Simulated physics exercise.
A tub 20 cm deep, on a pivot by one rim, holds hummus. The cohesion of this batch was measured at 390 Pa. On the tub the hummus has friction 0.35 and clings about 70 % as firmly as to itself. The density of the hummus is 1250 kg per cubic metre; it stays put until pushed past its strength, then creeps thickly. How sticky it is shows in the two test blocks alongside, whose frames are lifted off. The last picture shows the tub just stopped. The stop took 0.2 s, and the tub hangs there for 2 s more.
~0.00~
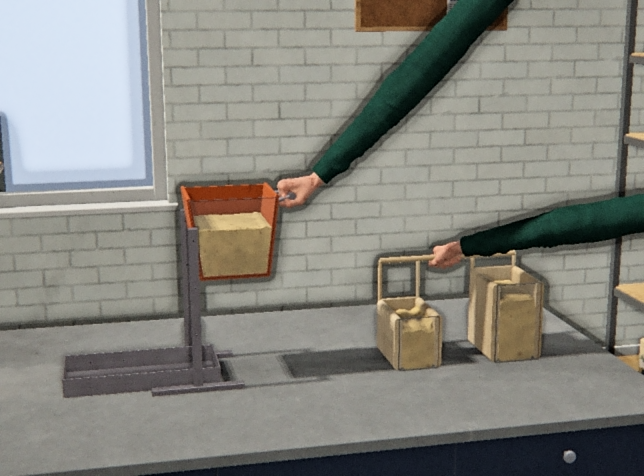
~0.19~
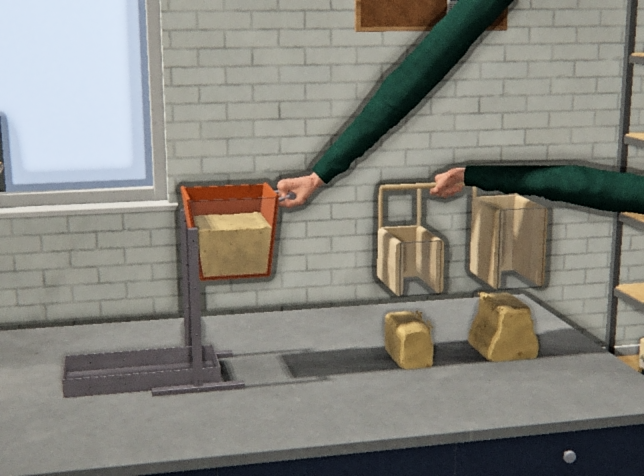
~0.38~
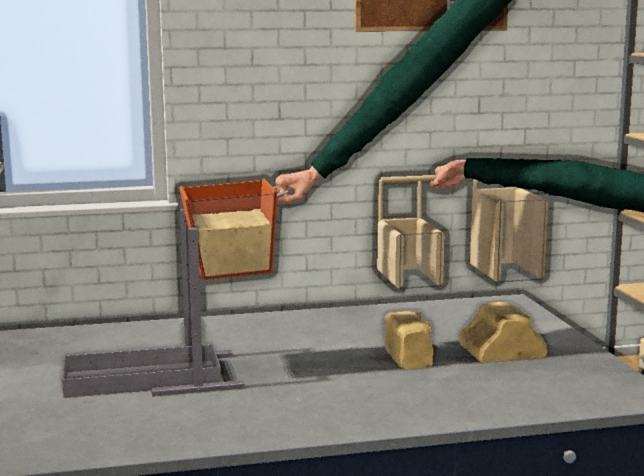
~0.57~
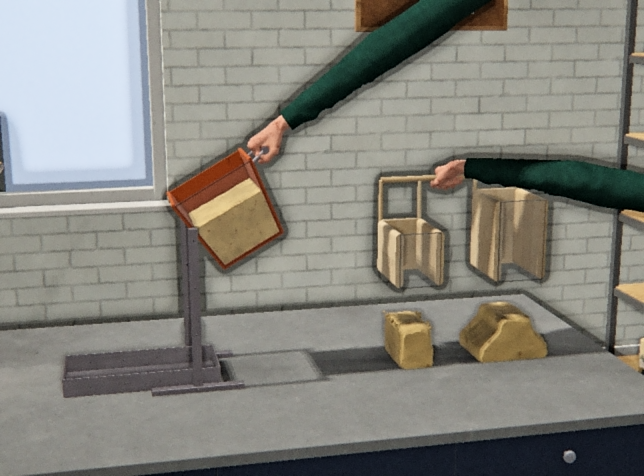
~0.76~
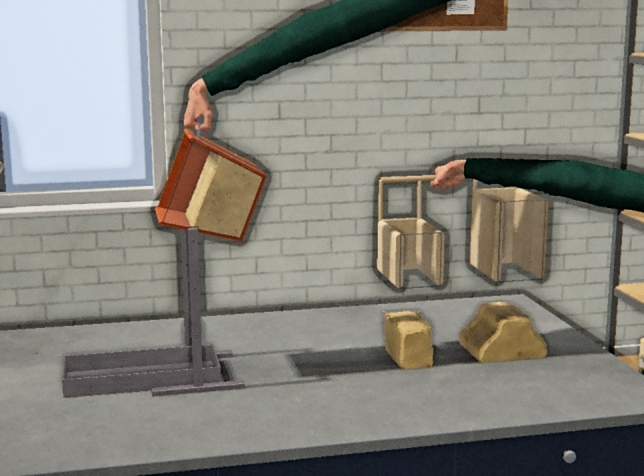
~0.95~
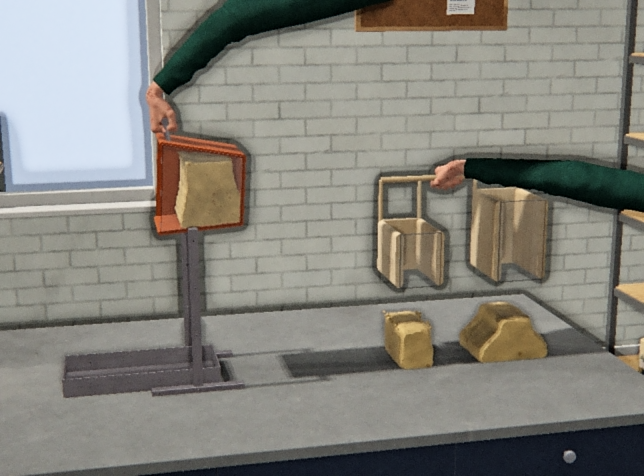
Two pale, open moulds rise in a green-sleeved hand's grip, leaving two tan blocks on the grey counter, and the right block slumps lower and wider. Another hand then swings the orange tub's right rim up and over to the left, turning it nearly onto its side with the hummus inside.
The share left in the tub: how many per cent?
Expect roughly 73 %.
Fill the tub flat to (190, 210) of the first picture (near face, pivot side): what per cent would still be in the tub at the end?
In that case some 45 per cent.
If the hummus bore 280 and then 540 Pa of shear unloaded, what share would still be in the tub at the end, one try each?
In turn about 60 %, 100 %.
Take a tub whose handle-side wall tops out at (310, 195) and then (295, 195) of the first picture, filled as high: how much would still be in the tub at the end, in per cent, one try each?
In turn about 45 %, 50 %.
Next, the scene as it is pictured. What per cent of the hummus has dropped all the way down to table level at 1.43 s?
Some 0 per cent.
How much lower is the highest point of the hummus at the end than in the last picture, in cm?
Roughly 8 cm.
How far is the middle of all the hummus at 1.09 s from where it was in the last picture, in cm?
Roughly 4 cm.
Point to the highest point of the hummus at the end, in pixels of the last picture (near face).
Near (218, 192).
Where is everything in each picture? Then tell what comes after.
The first picture shows handle-side rim at (275, 197), tilt 0 degrees; top of the hummus at (199, 230); blocks stand 12 cm, 19 cm (left to right).
The second picture shows handle-side rim at (275, 197), tilt 0 degrees; top of the hummus at (199, 230); blocks stand 12 cm, 15 cm (left to right).
The third picture shows handle-side rim at (274, 193), tilt 3 degrees; top of the hummus at (266, 224); blocks stand 11 cm, 12 cm (left to right).
The fourth picture shows handle-side rim at (248, 161), tilt 29 degrees; top of the hummus at (261, 191); blocks stand 11 cm, 12 cm (left to right).
The fifth picture shows handle-side rim at (191, 141), tilt 68 degrees; top of the hummus at (219, 158); blocks stand 11 cm, 12 cm (left to right).
The sixth picture shows handle-side rim at (162, 146), tilt 86 degrees; top of the hummus at (188, 162); blocks stand 11 cm, 12 cm (left to right).
After 1.09 s, the tub is at 87 degrees and holds 100 %.
After 1.26 s, the tub is at 87 degrees and holds 87 %.
After 1.43 s, the tub is at 87 degrees and holds 75 %.
After 1.60 s, the tub is at 87 degrees and holds 73 %.
After 2.95 s, at the end, the tub is at 87 degrees and holds 73 %.
